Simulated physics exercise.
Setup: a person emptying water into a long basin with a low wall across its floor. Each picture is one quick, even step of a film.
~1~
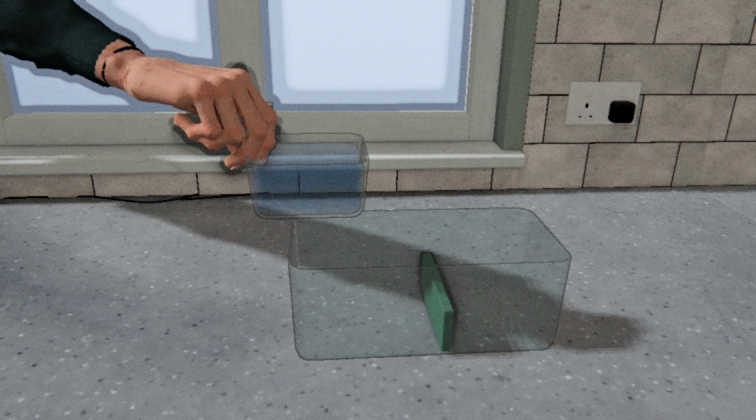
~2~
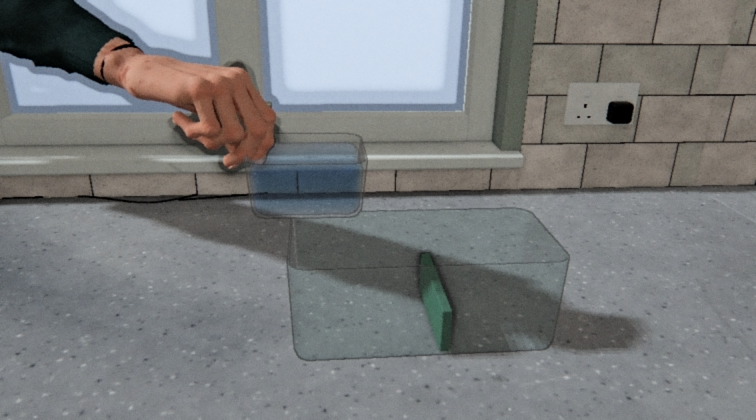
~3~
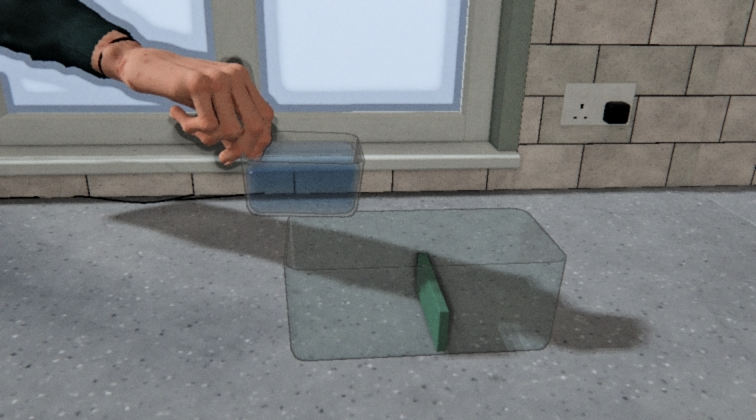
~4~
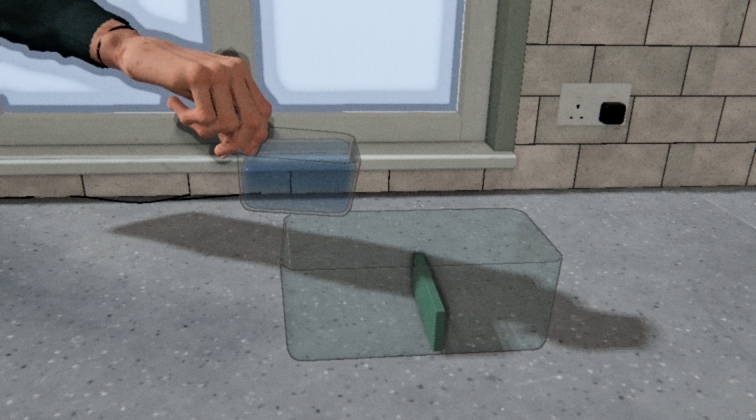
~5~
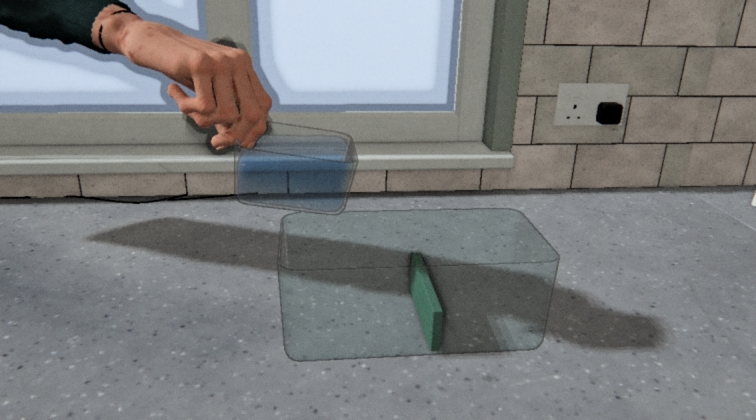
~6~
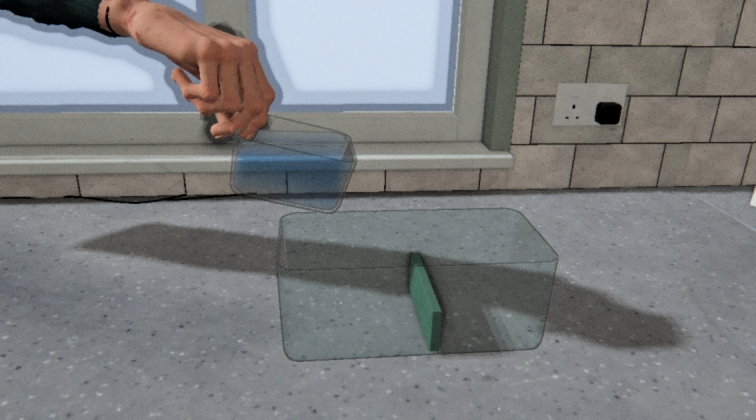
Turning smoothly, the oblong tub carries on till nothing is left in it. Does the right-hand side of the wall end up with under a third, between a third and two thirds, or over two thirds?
Sits mid-range.
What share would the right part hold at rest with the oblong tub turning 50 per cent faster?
Result: Roughly 70 %.
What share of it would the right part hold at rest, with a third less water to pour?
Roughly 30 in a hundred.
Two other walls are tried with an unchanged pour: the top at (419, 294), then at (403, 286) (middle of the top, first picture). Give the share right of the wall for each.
About 85 per cent, then about 95 per cent.
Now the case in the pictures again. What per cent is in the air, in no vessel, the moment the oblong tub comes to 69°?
It's about 35 per cent.
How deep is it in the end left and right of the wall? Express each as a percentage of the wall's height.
It settles around 20 on the left side and around 40 on the right side.
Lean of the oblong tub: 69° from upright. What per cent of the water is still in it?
35 in a hundred.
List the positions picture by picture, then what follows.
It leans 0°; its right rim is at (365, 149); the water meets the walls at (254, 156) and (363, 155); the long basin's rim runs from (291, 240) to (550, 233); the wall's top is at (437, 281), in the first frame.
It leans 1°; its right rim is at (364, 149); the water meets the walls at (252, 156) and (361, 155), in the second frame.
It leans 2°; its right rim is at (360, 150); the water meets the walls at (249, 155) and (358, 153), in the third frame.
It leans 5°; its right rim is at (357, 150); the water meets the walls at (245, 152) and (354, 151), in the fourth frame.
It leans 9°; its right rim is at (354, 150); the water meets the walls at (241, 147) and (352, 148), in the fifth frame.
It leans 14°; its right rim is at (353, 150); the water meets the walls at (239, 143) and (352, 144), in the sixth frame.
A moment on, the oblong tub is tipped part way and 36 per cent is still to pour, 20 is left of the wall and 8 right of it.
Next, the oblong tub is tipped right over and 3 per cent is still to pour, 32 is left of the wall and 57 right of it.
Then the oblong tub is tipped right over and 0 per cent is still to pour, 42 is left of the wall and 57 right of it.
Later the oblong tub is tipped right over and 0 per cent is still to pour, 42 is left of the wall and 57 right of it.
Finally, 42 per cent lies left of the wall, 57 right of it and 1 outside.
